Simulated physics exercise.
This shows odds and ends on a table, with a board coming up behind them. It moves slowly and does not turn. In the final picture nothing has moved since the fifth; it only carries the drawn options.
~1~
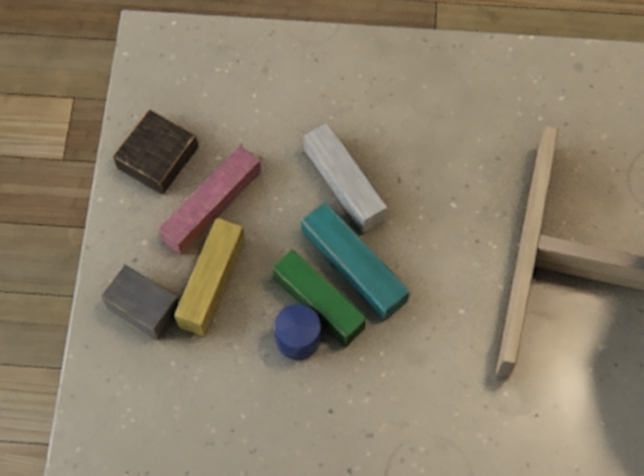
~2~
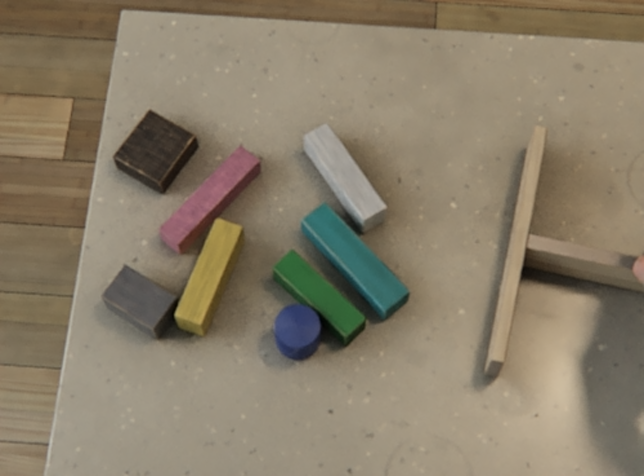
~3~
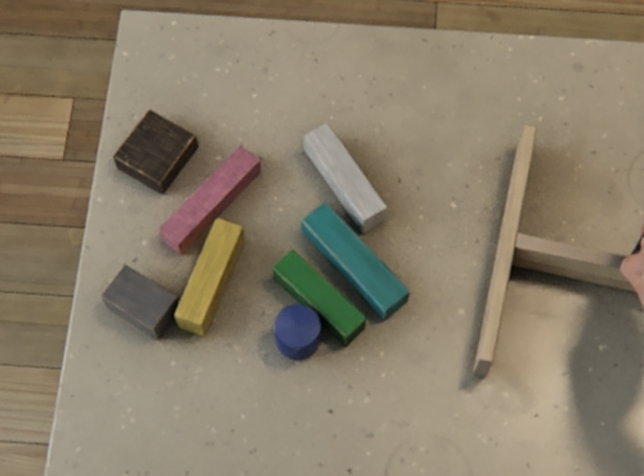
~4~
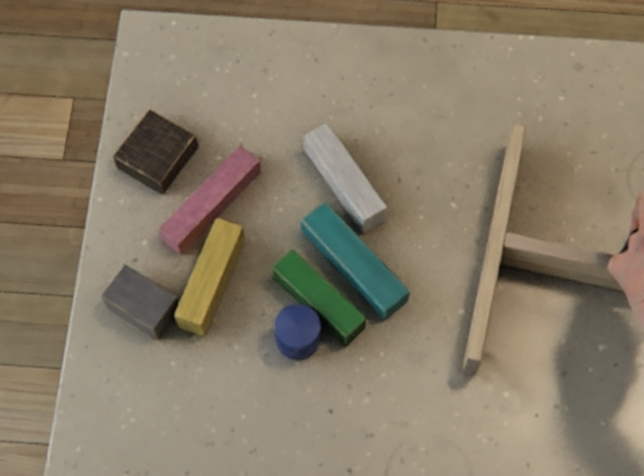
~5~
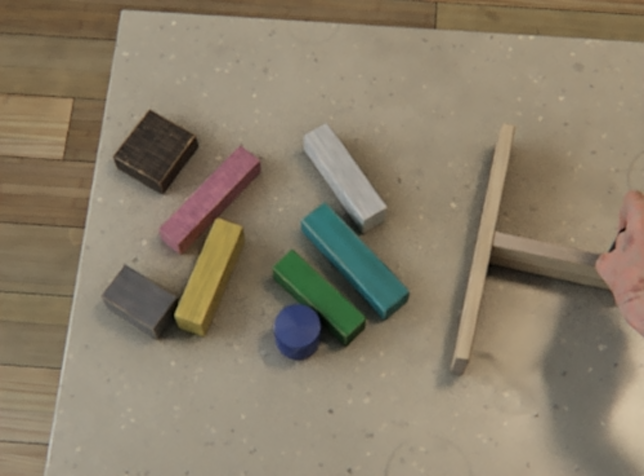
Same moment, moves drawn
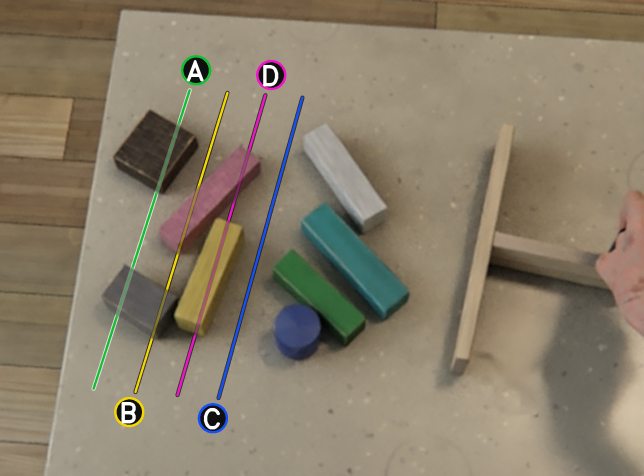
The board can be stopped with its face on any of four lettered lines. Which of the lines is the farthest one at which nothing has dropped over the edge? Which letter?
No farther than D.
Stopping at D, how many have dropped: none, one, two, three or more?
In all, none.
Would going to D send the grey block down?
No.
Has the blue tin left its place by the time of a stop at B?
Yes.
On the marked copy, A at (144, 232); B at (184, 235); C at (263, 240); D at (224, 237).
Following D. Soon after the start, board (391, 230); green stick (314, 299); turquoise stick (326, 247).
Later, board (296, 223); grey block (134, 303); pink bar (186, 185).
In the end, board (227, 219); grey block (80, 304); black block (117, 138); nothing has fallen.
As for the rest, A drops the yellow bar, grey block, pink bar and black block; B drops the grey block and black block; C is safe but short.
